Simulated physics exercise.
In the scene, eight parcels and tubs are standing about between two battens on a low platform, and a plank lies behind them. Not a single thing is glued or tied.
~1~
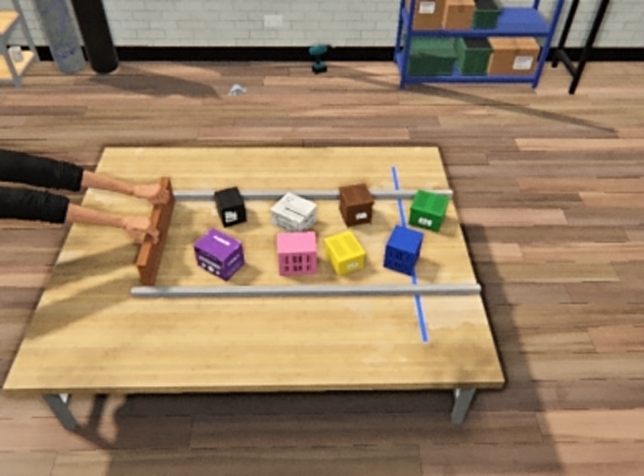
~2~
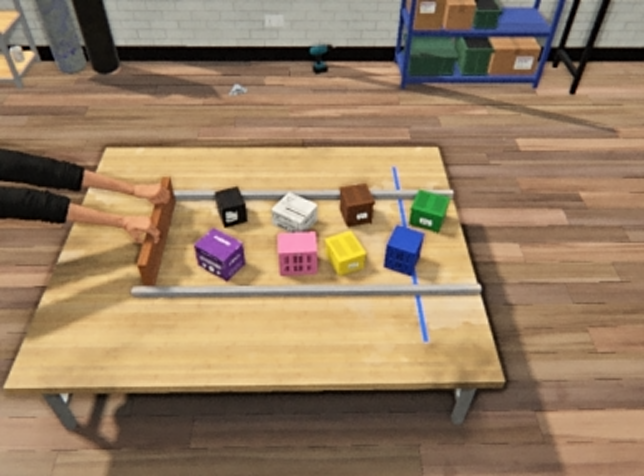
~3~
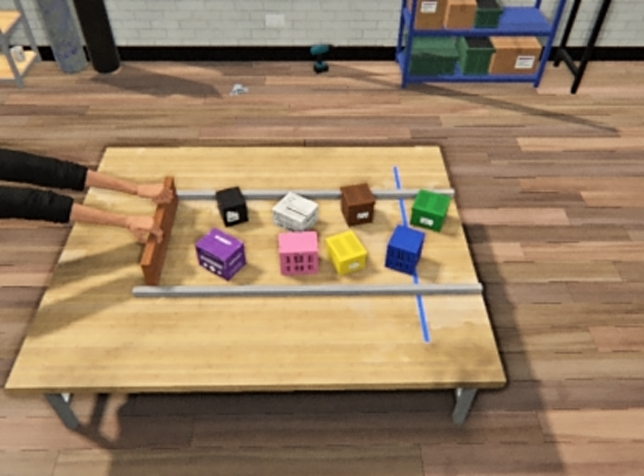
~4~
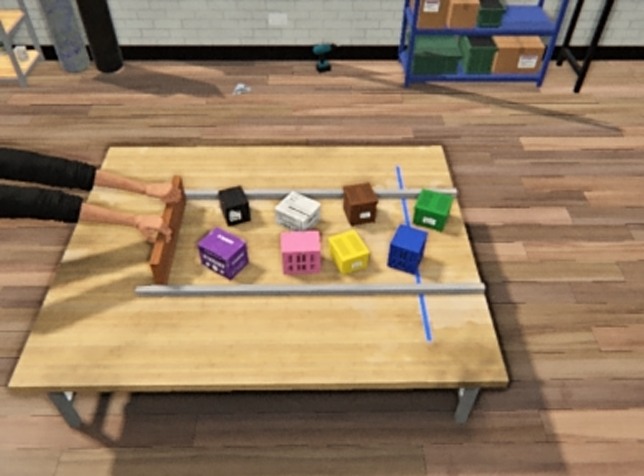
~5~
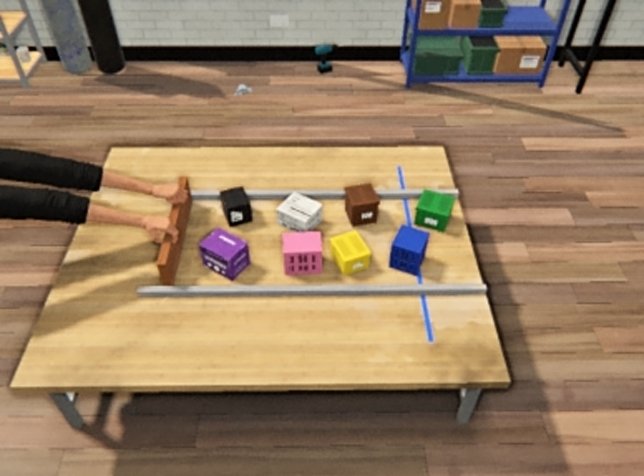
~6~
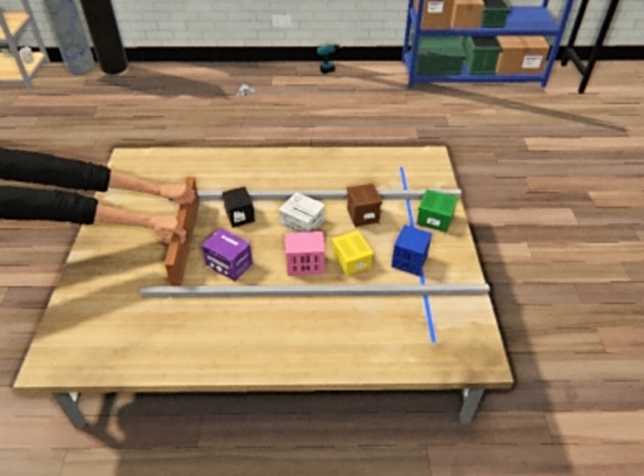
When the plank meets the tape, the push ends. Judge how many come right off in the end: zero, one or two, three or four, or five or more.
So the tally of ones that come down is three, perhaps four, really.
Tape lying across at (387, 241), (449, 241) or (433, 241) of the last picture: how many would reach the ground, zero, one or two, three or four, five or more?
One or two; five or more; more than four.
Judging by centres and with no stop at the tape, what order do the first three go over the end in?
Going earliest first, it would be the blue crate, after it the green tote, and finally the yellow tote.
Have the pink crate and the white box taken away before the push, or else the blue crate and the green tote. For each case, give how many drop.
That gives 2 in the first case, then 2 in the second.
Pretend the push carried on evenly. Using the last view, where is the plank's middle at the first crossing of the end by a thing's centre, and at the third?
At (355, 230) for the first, at (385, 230) for the third.
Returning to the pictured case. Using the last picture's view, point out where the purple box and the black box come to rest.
Close to (438, 244); the other close to (424, 208).
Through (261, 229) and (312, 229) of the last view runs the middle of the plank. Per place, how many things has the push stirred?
5 and 7.
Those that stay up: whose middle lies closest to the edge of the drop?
Pink crate - nearest.
A little later, none off yet; green tote at rest near (437, 211); blue crate at rest near (411, 250); brown tote at rest near (364, 206).
Next, none off yet; green tote at rest near (437, 211); blue crate shifted about its own width near (436, 249); brown tote shifted about its own width near (387, 201).
Later still, none off yet; green tote shifted about its own width near (473, 210); blue crate tilted well over near (496, 247); brown tote shifted well along near (441, 201).
When it is over, the number that fall off is three or four; down, yellow tote, brown tote, blue crate and green tote.
